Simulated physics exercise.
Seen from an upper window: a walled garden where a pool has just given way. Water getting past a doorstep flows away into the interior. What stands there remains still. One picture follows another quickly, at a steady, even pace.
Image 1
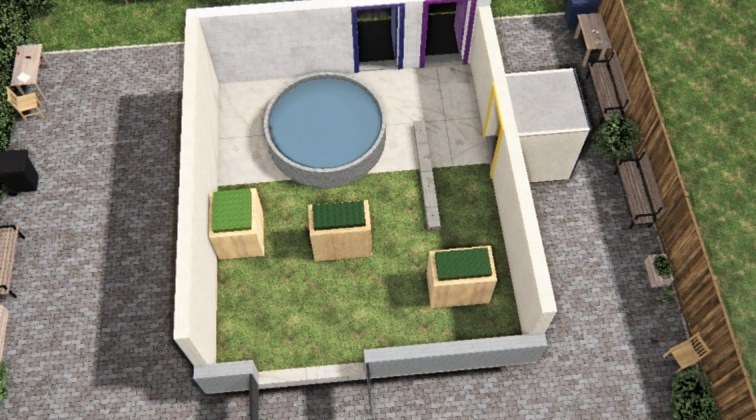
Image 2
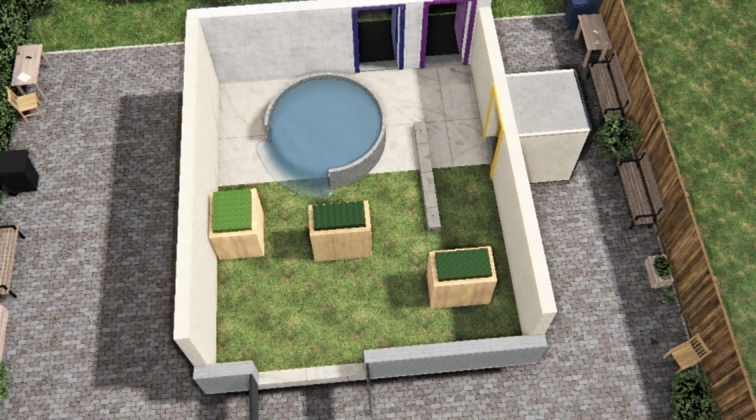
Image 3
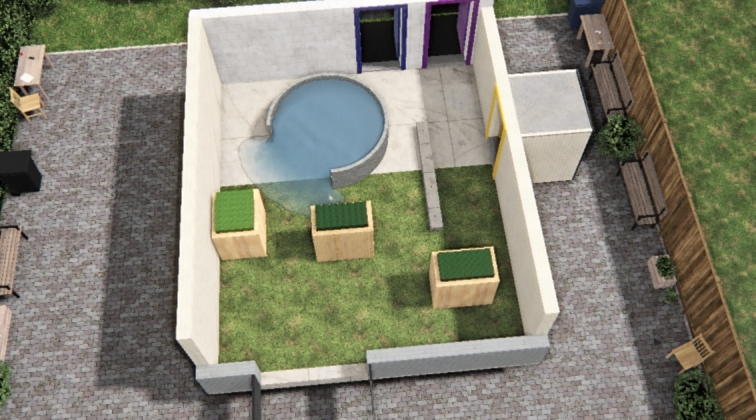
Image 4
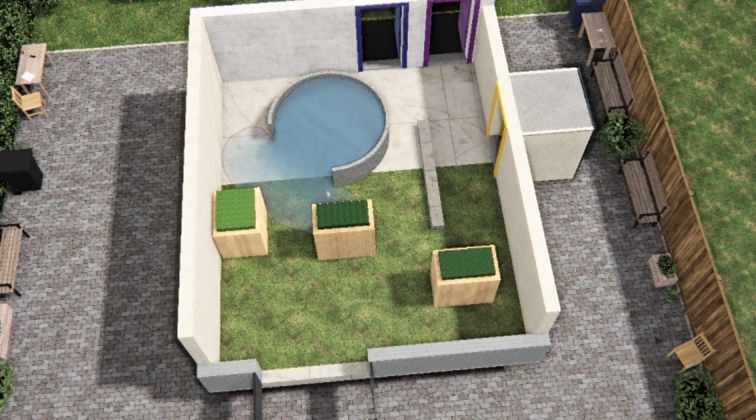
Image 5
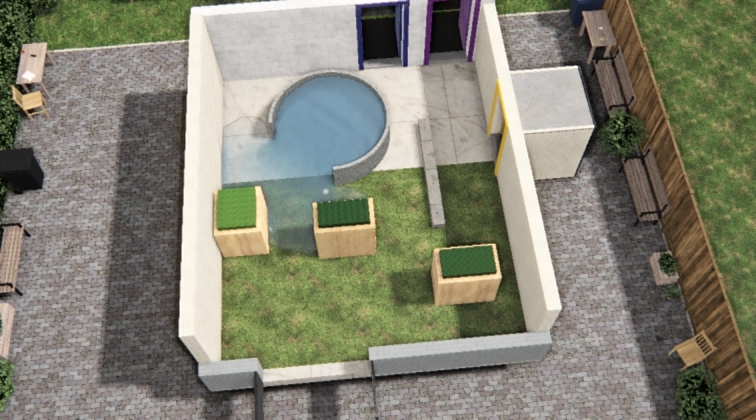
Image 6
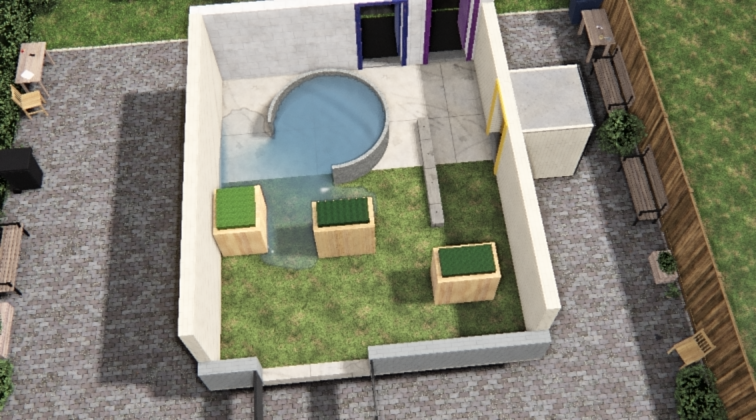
In a walled garden, a round pool breaks open and water spreads across paving and grass.
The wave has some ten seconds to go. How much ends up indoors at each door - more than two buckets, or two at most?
Indoors: Yellow door, two at most; blue door, two at most; purple door, two at most.
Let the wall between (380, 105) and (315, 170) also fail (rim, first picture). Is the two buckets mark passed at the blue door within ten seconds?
The blue one tops the limit.
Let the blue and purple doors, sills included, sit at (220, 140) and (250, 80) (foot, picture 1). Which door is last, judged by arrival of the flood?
Last: The yellow-painted one.
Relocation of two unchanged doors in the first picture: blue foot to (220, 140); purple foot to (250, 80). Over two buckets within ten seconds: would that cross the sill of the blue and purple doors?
Note: Blue crosses the line; purple crosses the line.
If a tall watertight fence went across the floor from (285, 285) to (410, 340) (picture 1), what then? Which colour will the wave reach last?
My choice is the yellow-painted one.
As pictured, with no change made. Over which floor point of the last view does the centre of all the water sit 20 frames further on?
Close to (294, 181).
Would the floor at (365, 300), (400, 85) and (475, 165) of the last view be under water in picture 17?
Result, in order: Unflooded / unflooded / unflooded.
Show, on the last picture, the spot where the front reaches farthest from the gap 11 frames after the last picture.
Somewhere close to (250, 360).
A moment on, water covers 25 % of the floor; the yellow door not reached, the blue door not reached, the purple door not reached.
Next, water covers 40 % of the floor; the yellow door not reached, the blue door not reached, the purple door not reached.
Then, water covers 55 % of the floor; the yellow door not reached, the blue door wet at the sill, nothing in, the purple door not reached.
Later, water covers 80 % of the floor; the yellow door wet at the sill, nothing in, the blue door under two buckets in, the purple door wet at the sill, nothing in.
In the end, water covers 95 % of the floor; the yellow door wet at the sill, nothing in, the blue door under two buckets in, the purple door wet at the sill, nothing in.
